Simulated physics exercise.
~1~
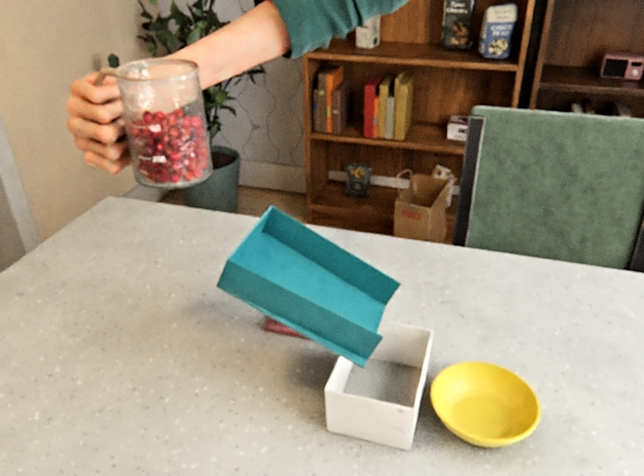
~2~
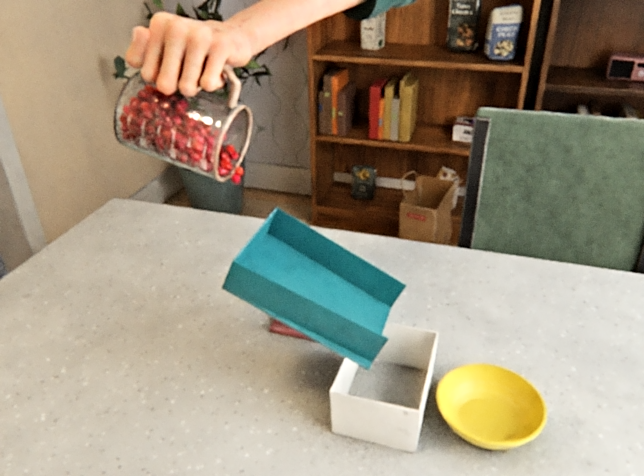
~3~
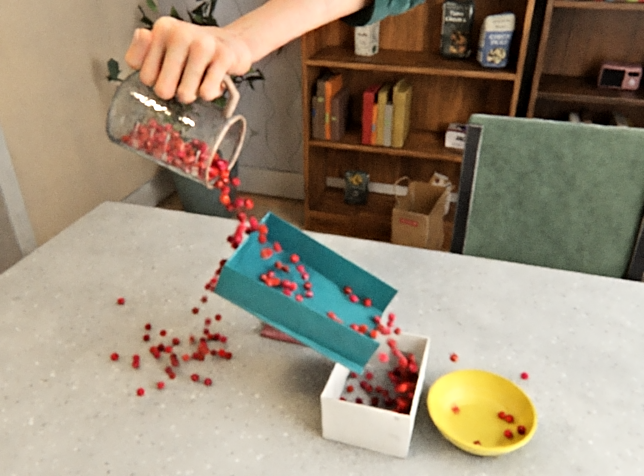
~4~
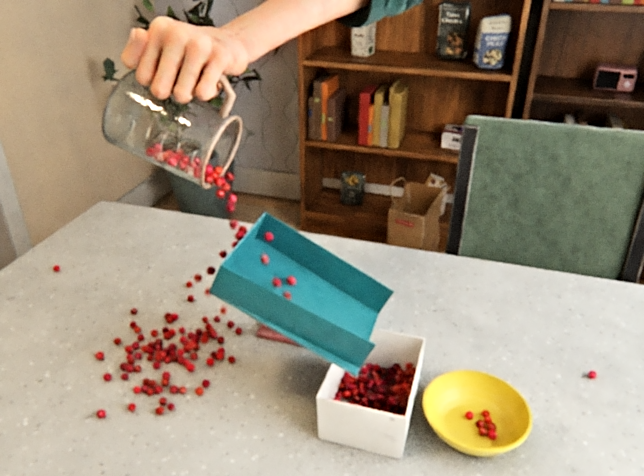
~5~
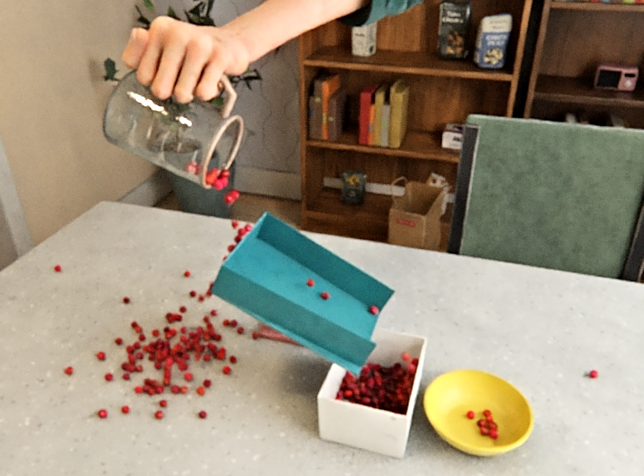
Red berries poured from a jug roll down a blue chute into a white box, many scattering.
